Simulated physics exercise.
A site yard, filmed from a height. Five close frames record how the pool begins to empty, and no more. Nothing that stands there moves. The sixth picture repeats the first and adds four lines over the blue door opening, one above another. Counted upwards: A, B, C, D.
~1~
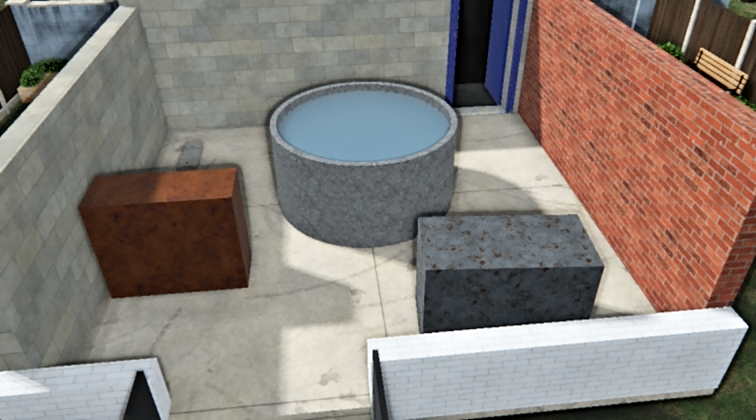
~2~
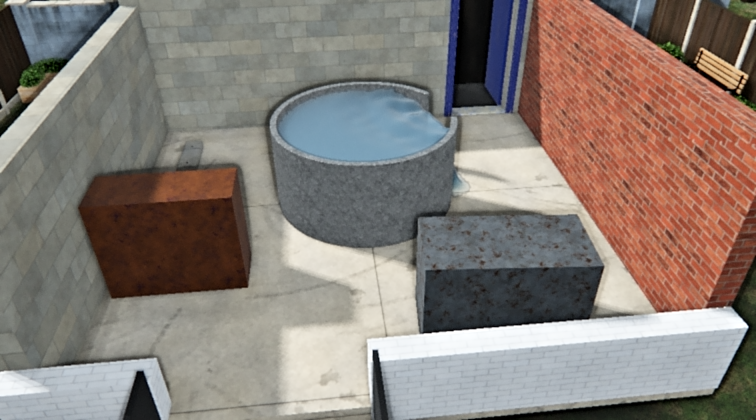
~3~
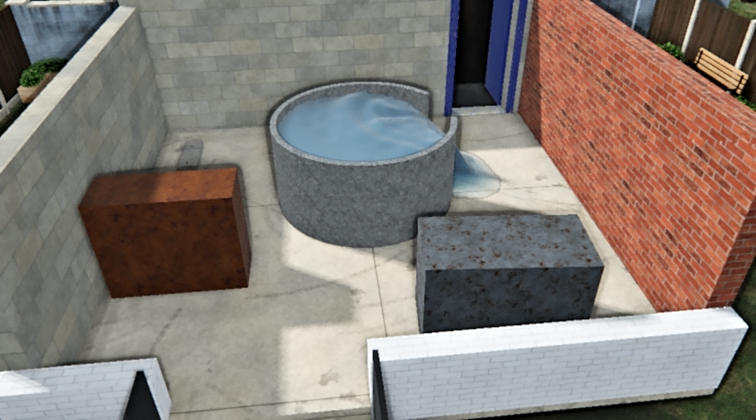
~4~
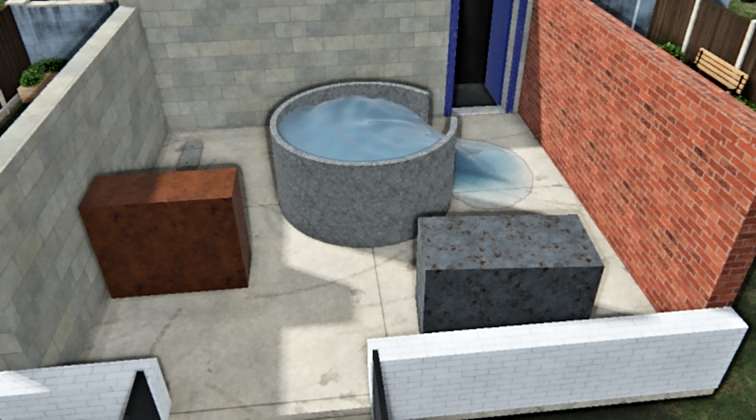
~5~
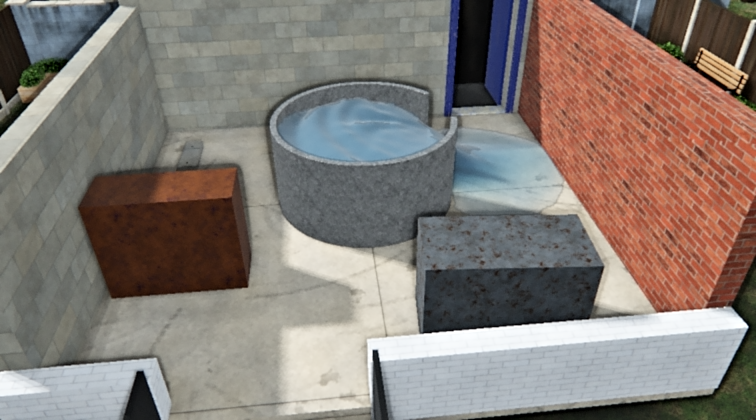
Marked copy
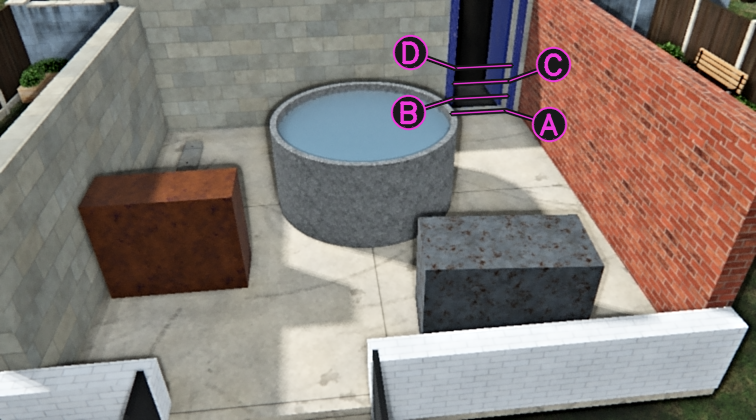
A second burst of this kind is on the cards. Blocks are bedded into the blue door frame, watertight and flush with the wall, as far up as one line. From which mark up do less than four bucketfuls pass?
Line C.
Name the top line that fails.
Line B.
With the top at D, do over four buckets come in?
No, that is safe.
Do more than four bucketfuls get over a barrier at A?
Yes, it does.
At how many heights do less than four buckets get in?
Two of the four.
On the marked copy, A at (478, 112); B at (480, 97); C at (481, 82); D at (483, 66); from the bottom up A, B, C, D.
With A, dozens of bucketfuls pour in.
With B, about 13 bucketfuls get in.
With C, a splash gets over, under a bucket.
With D, nothing gets over.
